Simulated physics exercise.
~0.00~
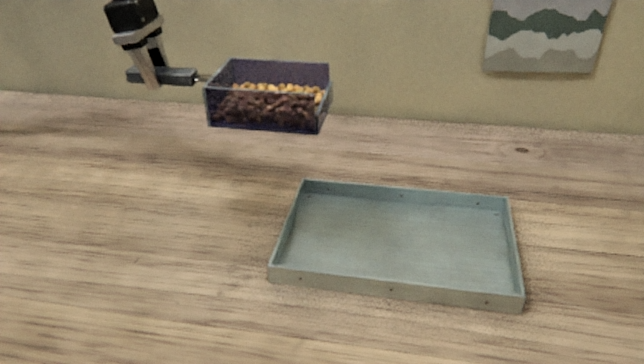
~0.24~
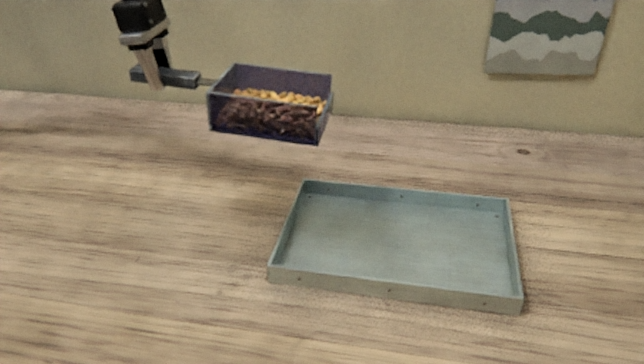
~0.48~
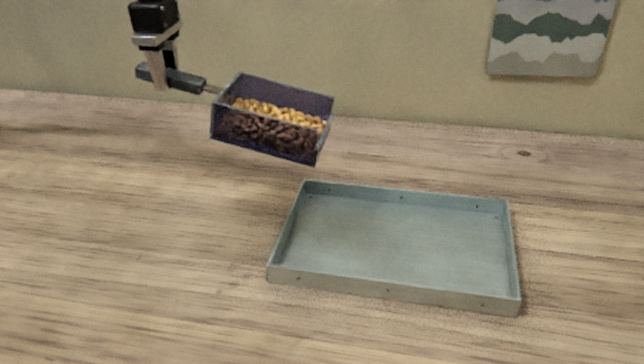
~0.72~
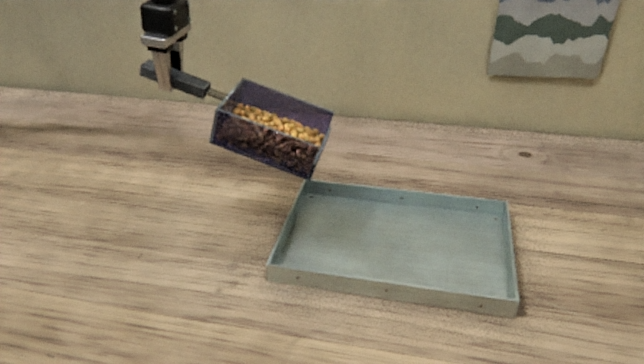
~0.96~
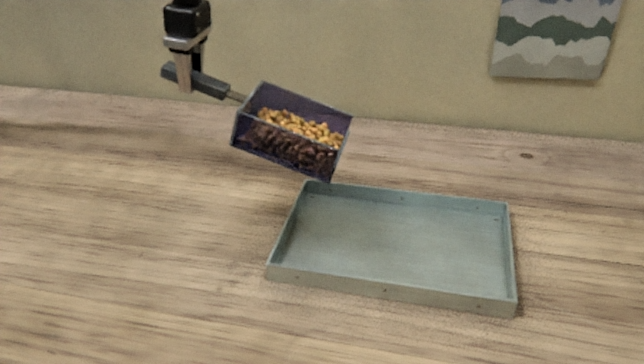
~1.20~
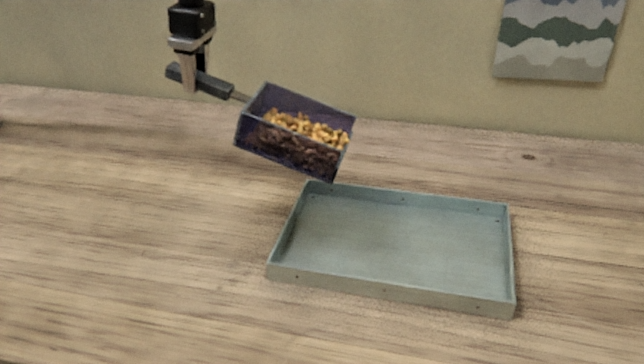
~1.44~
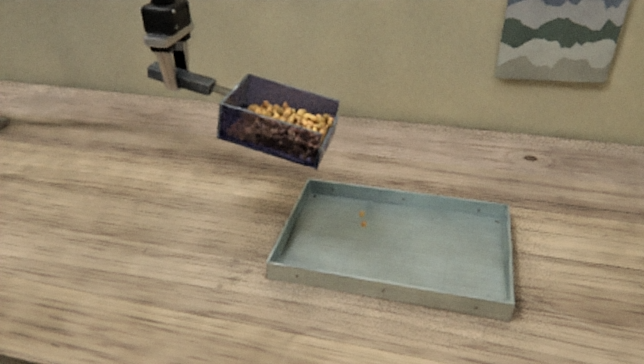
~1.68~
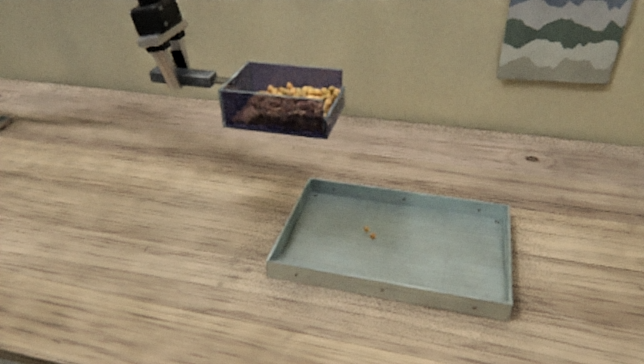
A dark, clear-sided box of dried chickpeas, yellowish on top and brown below, hangs from a black robot gripper at the upper left of a wooden table. Seen from slightly above, a shallow grey-blue tray lies to its lower right, with a mountain-patterned picture on the beige wall behind. The gripper lowers the box and tips it forward to the right, then shifts it right towards the tray. It draws back left and begins levelling as a few pieces drop into the tray. The box rises level, still full, leaving a tiny scattering in the tray.
